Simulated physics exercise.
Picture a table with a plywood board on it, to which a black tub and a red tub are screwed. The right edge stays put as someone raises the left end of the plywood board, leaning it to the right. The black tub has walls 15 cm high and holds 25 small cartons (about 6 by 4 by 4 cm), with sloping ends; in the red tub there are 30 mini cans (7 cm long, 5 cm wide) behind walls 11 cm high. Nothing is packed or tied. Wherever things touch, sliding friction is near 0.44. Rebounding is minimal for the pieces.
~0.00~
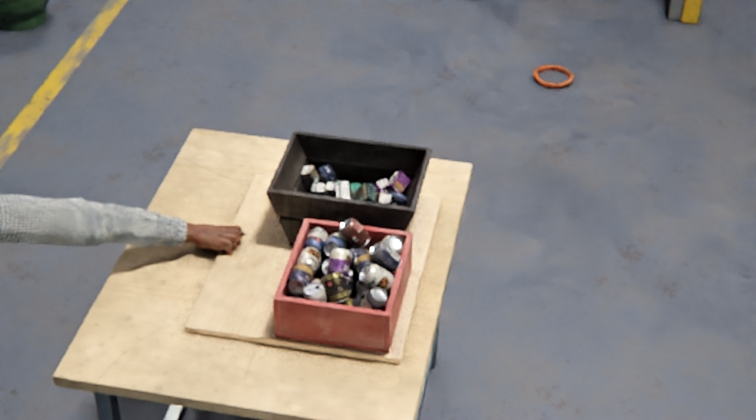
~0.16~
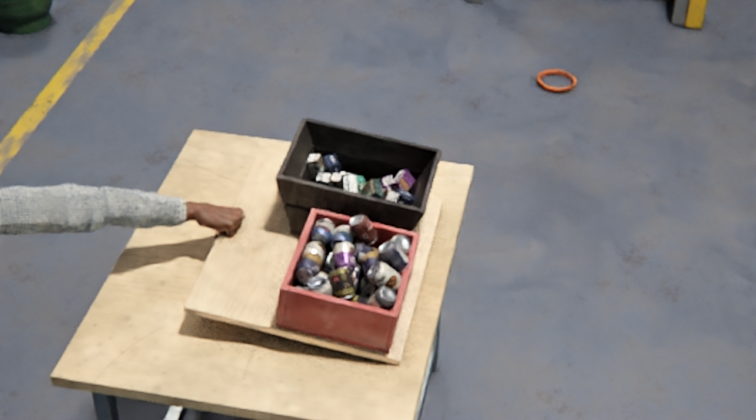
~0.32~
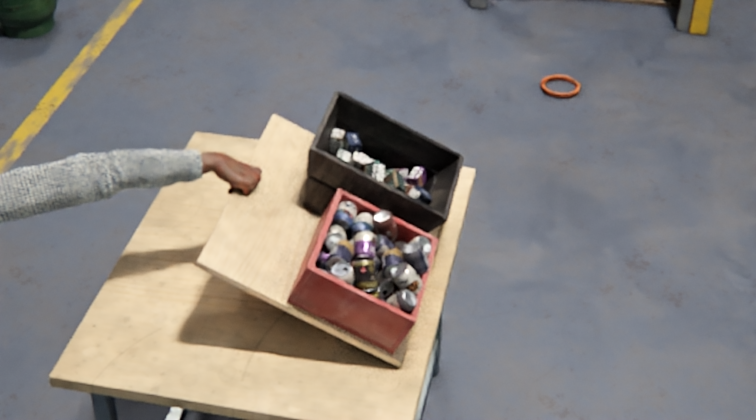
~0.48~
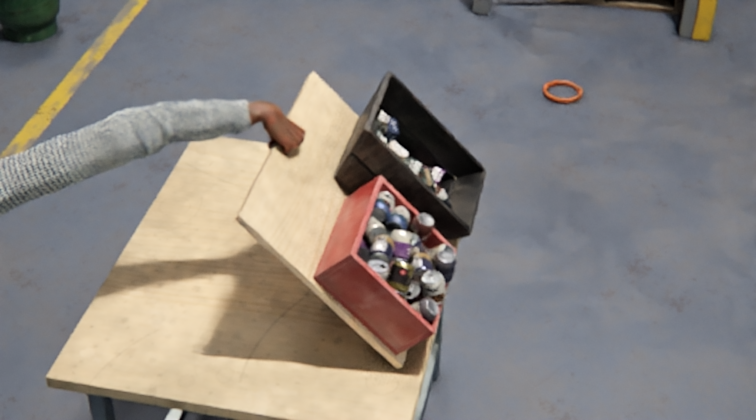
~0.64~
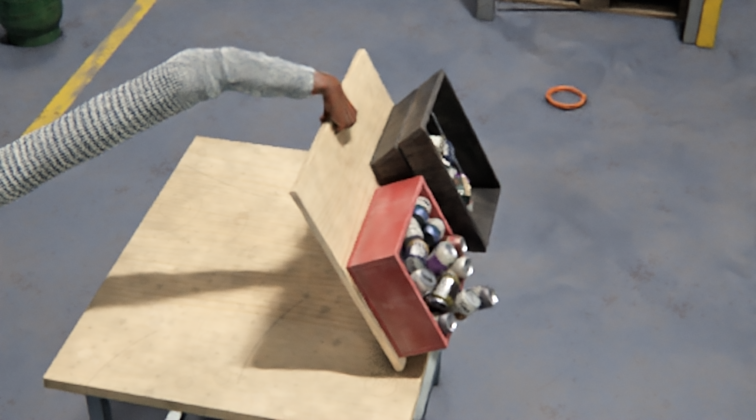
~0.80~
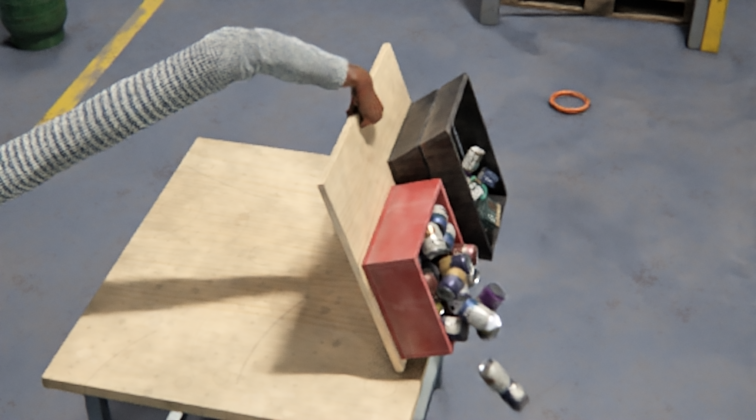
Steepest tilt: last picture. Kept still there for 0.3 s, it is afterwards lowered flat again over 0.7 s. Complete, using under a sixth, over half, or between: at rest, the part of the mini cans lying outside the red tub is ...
It is between a sixth and a half.
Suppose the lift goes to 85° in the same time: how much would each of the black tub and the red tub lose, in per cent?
Then black tub 50 %, red tub 70 %.
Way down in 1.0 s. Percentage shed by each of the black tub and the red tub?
In that case black tub 20, red tub 30 per cent.
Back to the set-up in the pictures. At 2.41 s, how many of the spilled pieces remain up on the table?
I'd guess near 0.
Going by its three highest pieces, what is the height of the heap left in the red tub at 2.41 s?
I'd say near 12 cm.
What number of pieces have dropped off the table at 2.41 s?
Around 14, roughly.
After 1.06 s, tilt 70°; 2 of 25 out of the black tub and 8 of 30 out of the red tub.
After 1.38 s, tilt 45°; 6 of 25 out of the black tub and 8 of 30 out of the red tub.
After 1.83 s, tilt 0°; 6 of 25 out of the black tub and 8 of 30 out of the red tub.
Final count (at 2.41 s), 6 of 25 out of the black tub and 8 of 30 out of the red tub. Asked share, 8 of 30, 27 per cent.
